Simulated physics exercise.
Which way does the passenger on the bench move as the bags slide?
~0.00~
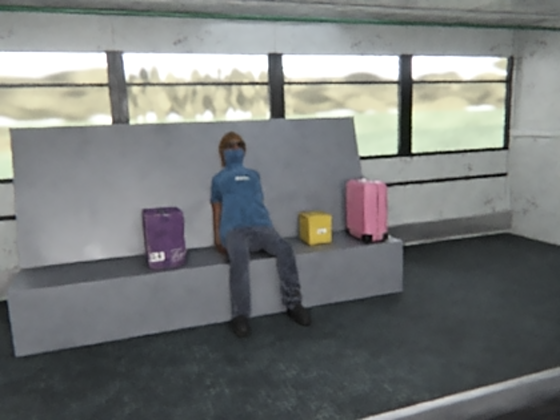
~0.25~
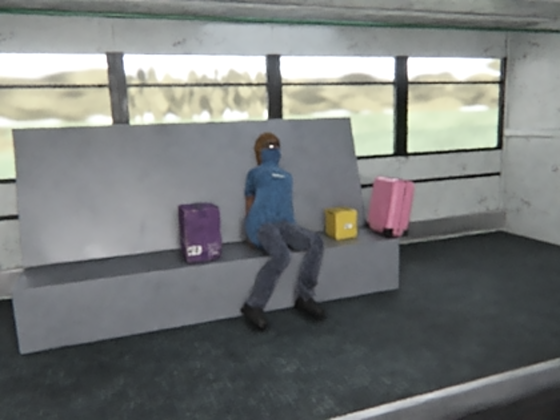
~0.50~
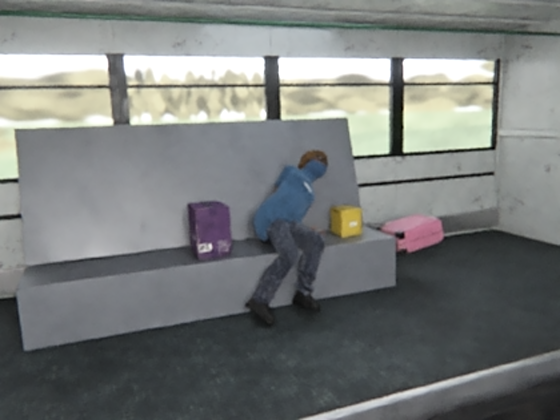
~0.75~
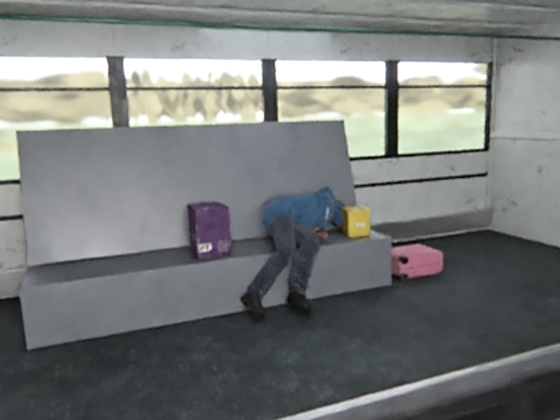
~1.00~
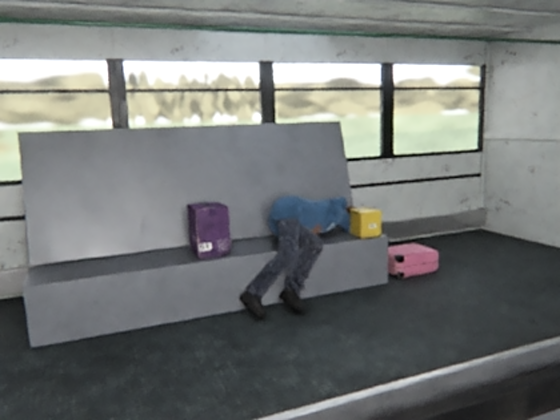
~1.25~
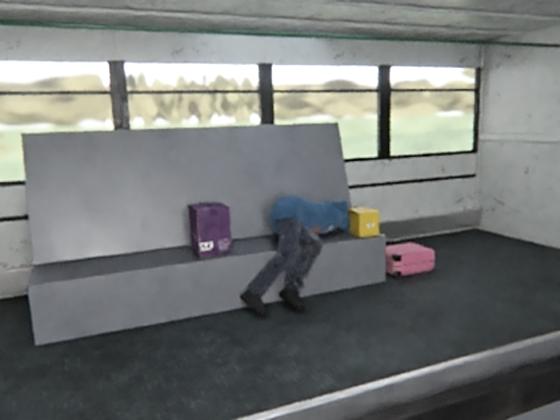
The passenger moves to the right, slumping over toward the yellow tub.
